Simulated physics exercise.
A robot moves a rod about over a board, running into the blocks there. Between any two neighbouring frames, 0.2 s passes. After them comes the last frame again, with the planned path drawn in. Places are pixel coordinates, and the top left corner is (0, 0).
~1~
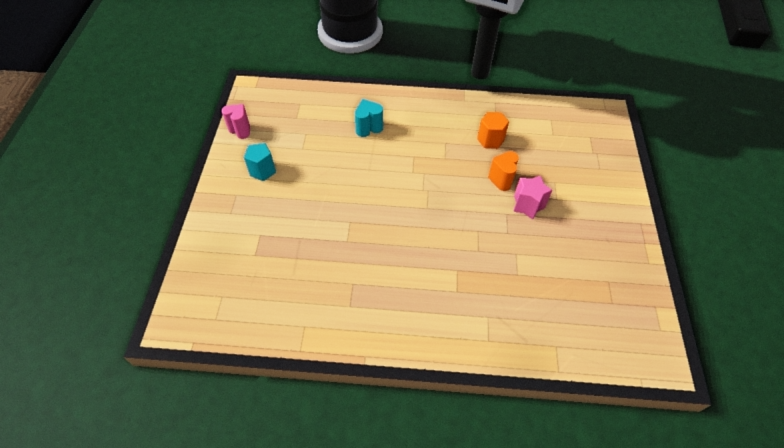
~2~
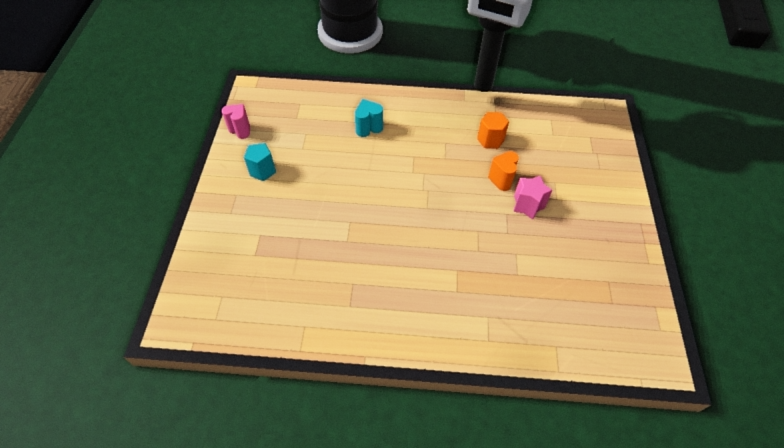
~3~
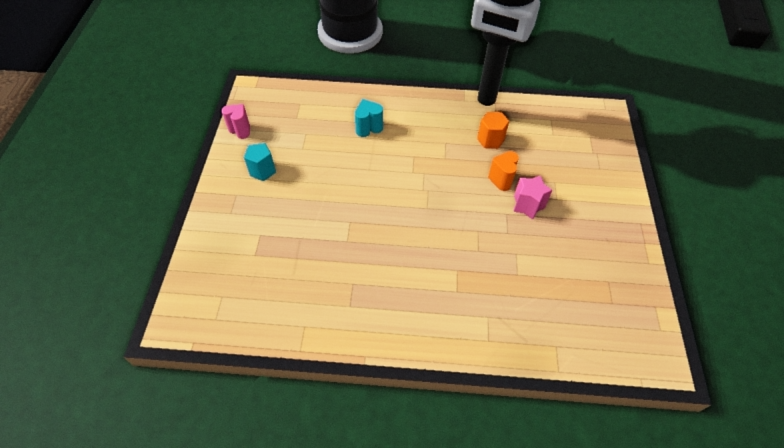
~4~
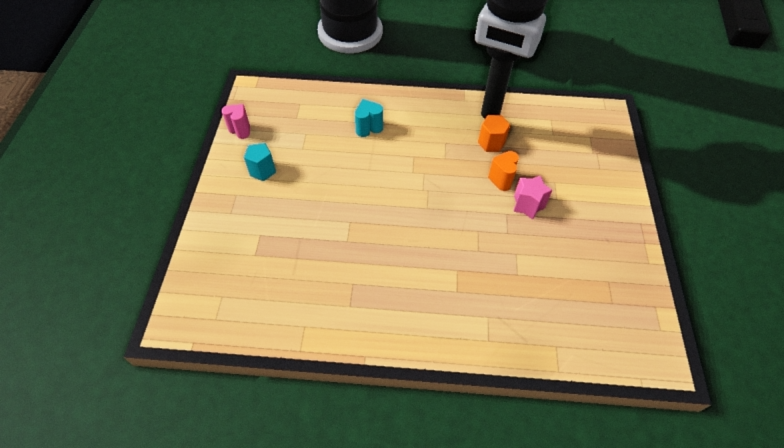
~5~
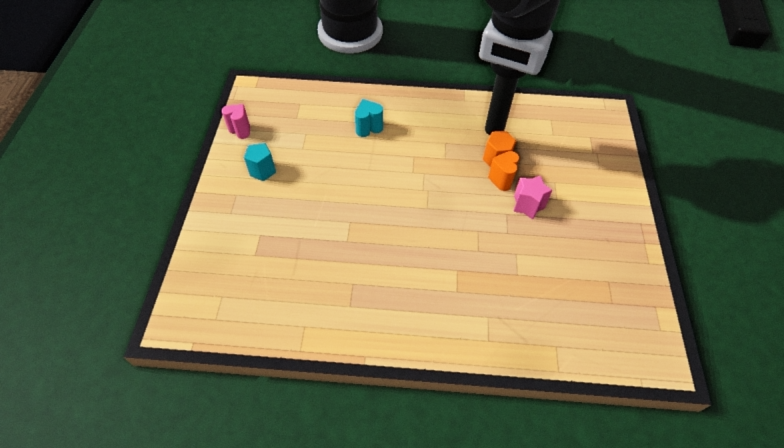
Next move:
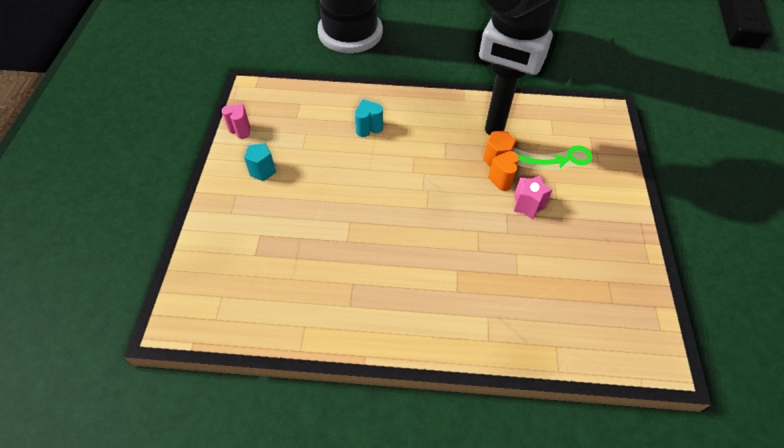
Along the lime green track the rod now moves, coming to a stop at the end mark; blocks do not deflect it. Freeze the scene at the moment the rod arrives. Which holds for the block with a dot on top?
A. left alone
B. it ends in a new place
That would be A.
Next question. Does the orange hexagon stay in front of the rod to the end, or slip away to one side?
My prediction: No longer in front.
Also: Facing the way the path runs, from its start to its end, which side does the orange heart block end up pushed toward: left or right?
It gets pushed right.
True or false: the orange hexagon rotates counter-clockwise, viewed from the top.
That is false.
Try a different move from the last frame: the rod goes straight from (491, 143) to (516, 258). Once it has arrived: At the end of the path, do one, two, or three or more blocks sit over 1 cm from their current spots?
Of all the blocks, three or more travel more than a centimetre.
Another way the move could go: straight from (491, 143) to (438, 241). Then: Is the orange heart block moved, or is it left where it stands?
That block ends up displaced.
The line goes from (491, 143) through (519, 157) and (551, 162) to (580, 155); the dot is on the pink star block.
What follows on the original path. One third of the way, rod at (524, 145); orange hexagon at (523, 155), turned 25° clockwise; orange heart block at (513, 172), turned 50° clockwise.
Two thirds of the way, rod at (556, 149); orange hexagon at (526, 156), turned 40° clockwise; orange heart block at (514, 172), turned 50° clockwise.
At the end, rod at (586, 143); orange hexagon at (526, 156), turned 40° clockwise; orange heart block at (514, 172), turned 50° clockwise; pink star block unmoved.
